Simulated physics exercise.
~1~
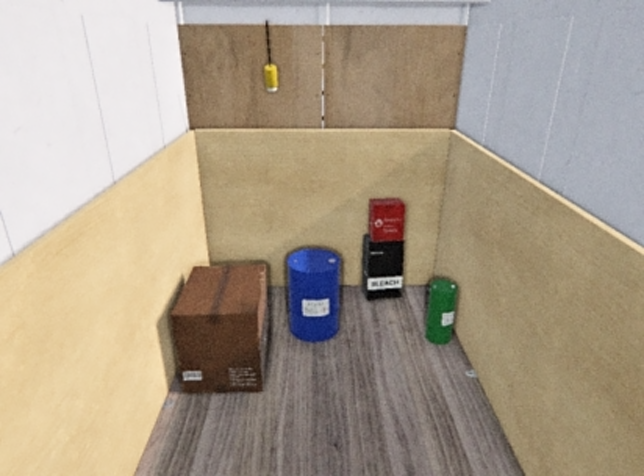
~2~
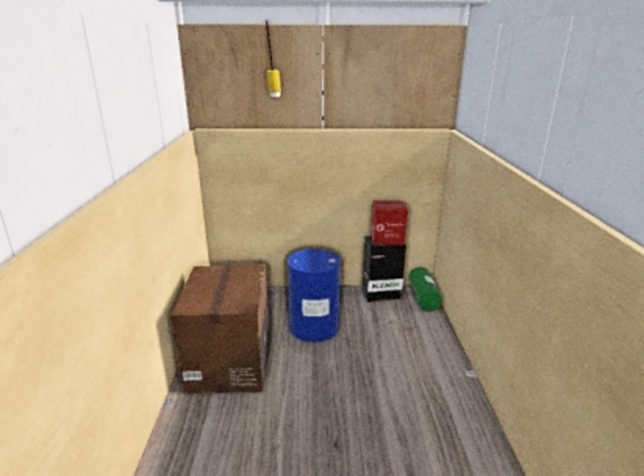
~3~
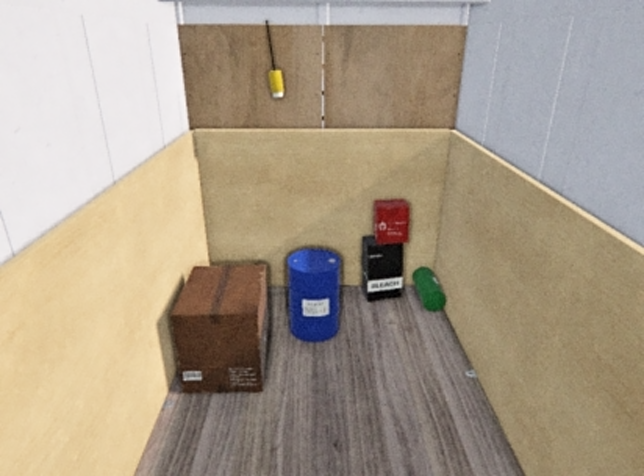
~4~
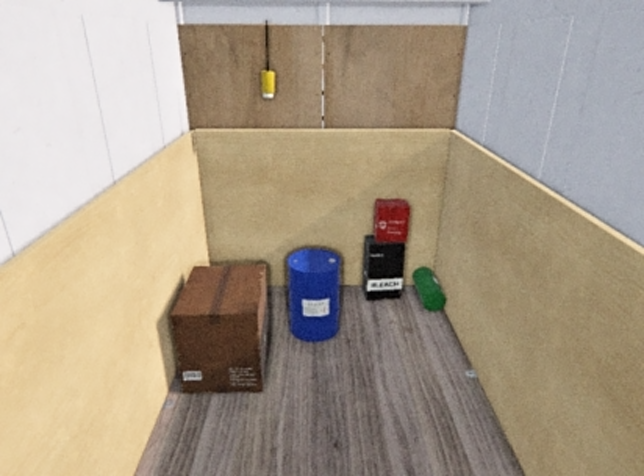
The video shows a load bay holding a brown box, a blue drum, a red box on top of a black box, and a green canister. The upright canister tips over and ends on its side by the right wall, while the other items stay nearly in place.
